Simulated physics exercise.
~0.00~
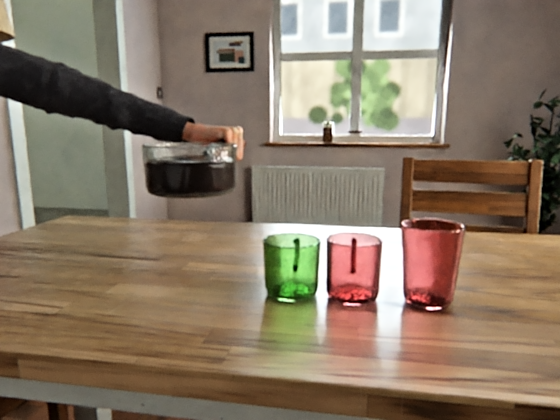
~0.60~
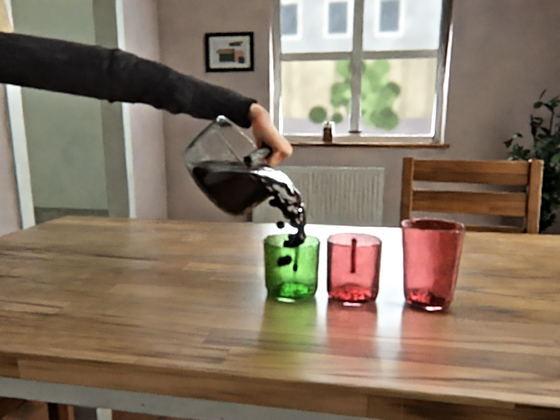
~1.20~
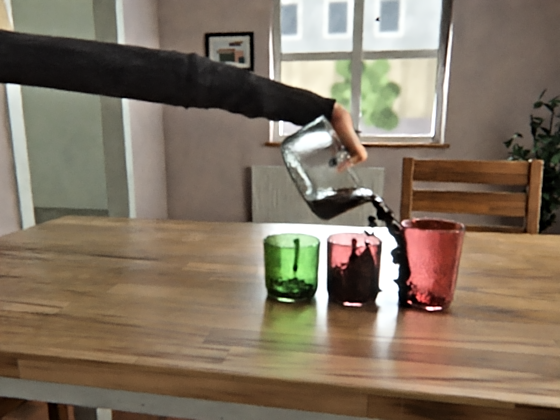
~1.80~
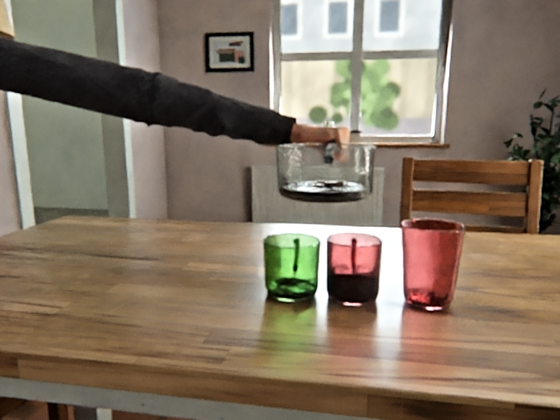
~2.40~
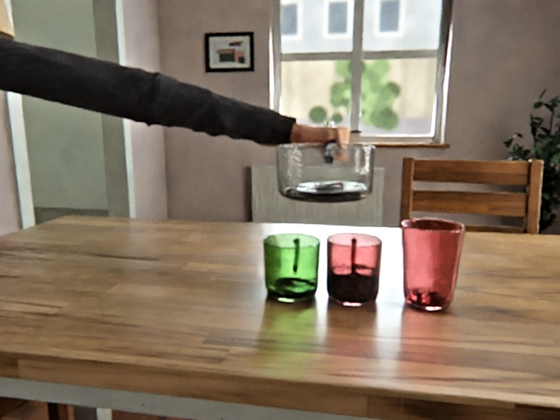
A hand tilts a glass pot rightwards over three cups, pouring dark liquid, then levels it.
